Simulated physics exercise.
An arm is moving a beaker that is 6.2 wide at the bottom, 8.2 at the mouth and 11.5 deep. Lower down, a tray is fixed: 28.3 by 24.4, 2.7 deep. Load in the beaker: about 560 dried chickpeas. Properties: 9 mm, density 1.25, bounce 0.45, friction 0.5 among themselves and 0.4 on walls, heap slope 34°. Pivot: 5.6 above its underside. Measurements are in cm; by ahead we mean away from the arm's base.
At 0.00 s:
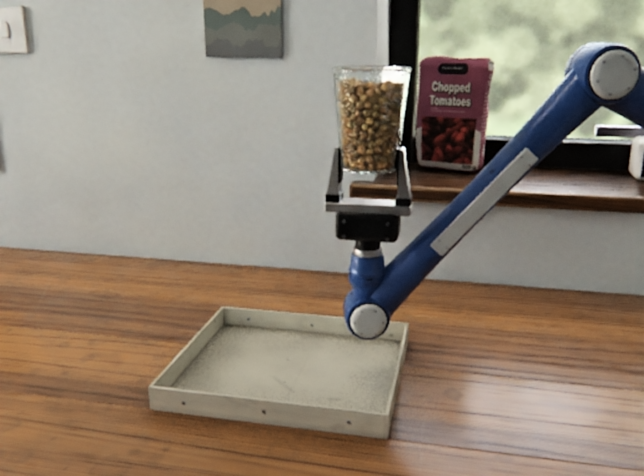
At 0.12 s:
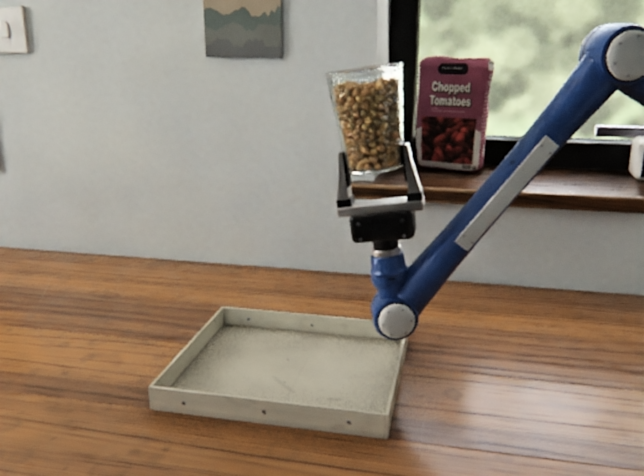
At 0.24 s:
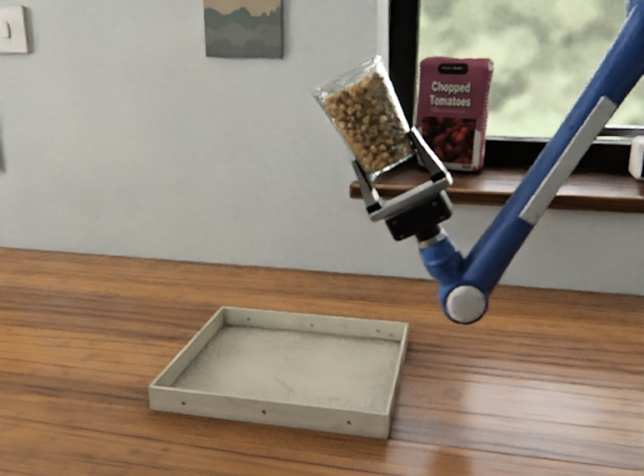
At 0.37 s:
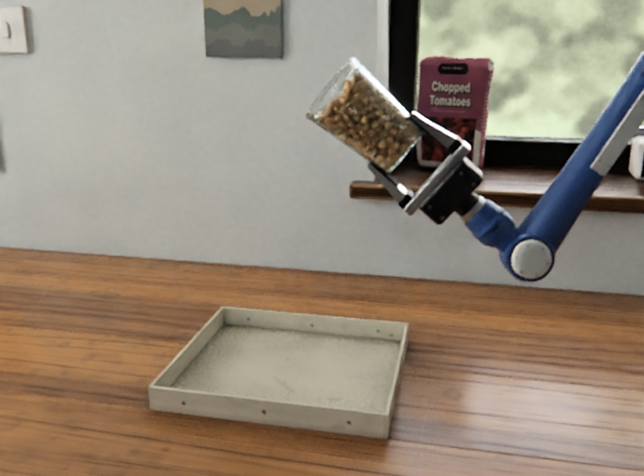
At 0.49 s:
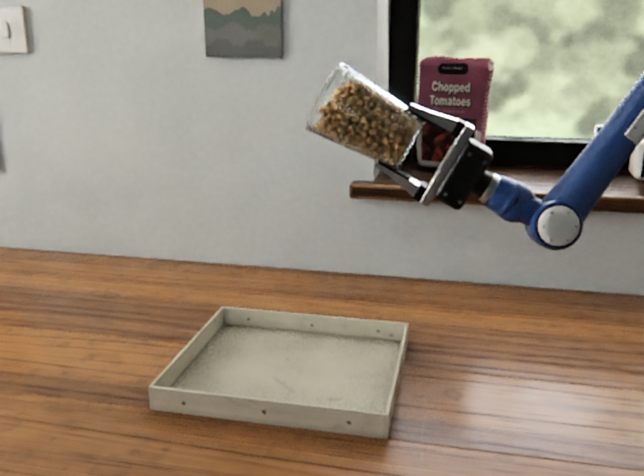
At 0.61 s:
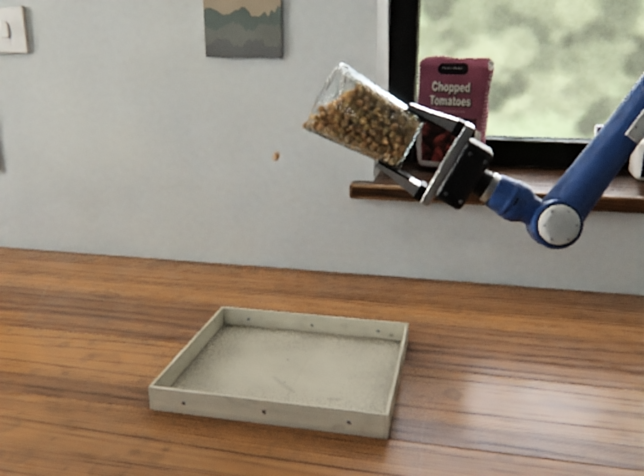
A blue robot arm tilts a clear beaker of chickpeas leftward, and one chickpea drops out.
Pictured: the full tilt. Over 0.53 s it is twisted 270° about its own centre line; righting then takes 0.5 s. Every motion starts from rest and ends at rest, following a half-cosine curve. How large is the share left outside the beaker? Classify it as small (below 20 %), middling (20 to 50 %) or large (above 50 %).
Classified as small.
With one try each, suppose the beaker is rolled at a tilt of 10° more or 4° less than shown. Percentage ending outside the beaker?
You'd get close to 15 per cent, then close to 0 per cent.
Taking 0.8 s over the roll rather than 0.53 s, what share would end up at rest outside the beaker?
In that case roughly 5 percent.
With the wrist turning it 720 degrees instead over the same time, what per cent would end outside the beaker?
Share: Close to 5 %.
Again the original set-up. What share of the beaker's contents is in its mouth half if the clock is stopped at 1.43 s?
Close to 50 per cent is in the half by the mouth.
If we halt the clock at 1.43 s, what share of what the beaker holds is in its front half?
Roughly 50 in every hundred.
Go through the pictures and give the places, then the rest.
The first frame shows beaker middle at (371, 121), upright; upper third of the load around (370, 94), from x 340 to 400, top at y 80; 564 in the beaker.
The second frame shows beaker middle at (370, 121), tipped 8°; upper third of the load around (368, 94), from x 335 to 400, top at y 80.
The third frame shows beaker middle at (370, 121), tipped 29°; upper third of the load around (364, 97), from x 325 to 410, top at y 75.
The fourth frame shows beaker middle at (370, 121), tipped 51°; upper third of the load around (360, 102), from x 320 to 415, top at y 75.
The fifth frame shows beaker middle at (369, 121), tipped 63°; upper third of the load around (359, 104), from x 320 to 420, top at y 85.
The sixth frame shows beaker middle at (369, 121), tipped 63°; upper third of the load around (361, 107), from x 275 to 415, top at y 85; 563 in the beaker, 1 in flight or on a rim.
By 1.02 s, tipped 63°, highest piece 39 above the table; 552 in the beaker, 6 in the tray, 6 in flight or on a rim.
By 1.43 s, tipped 23°, highest piece 39 above the table; 540 in the beaker, 19 in the tray, 1 on the table or floor, 4 in flight or on a rim.
By 1.84 s, upright, highest piece 40 above the table; 540 in the beaker, 21 in the tray, 2 on the table or floor, 1 in flight or on a rim.
By 2.54 s, upright, highest piece 40 above the table; 540 in the beaker, 22 in the tray, 2 on the table or floor.
Final count, 540 in the beaker, 22 in the tray, 2 on the table or floor. That is 4 % outside the beaker.
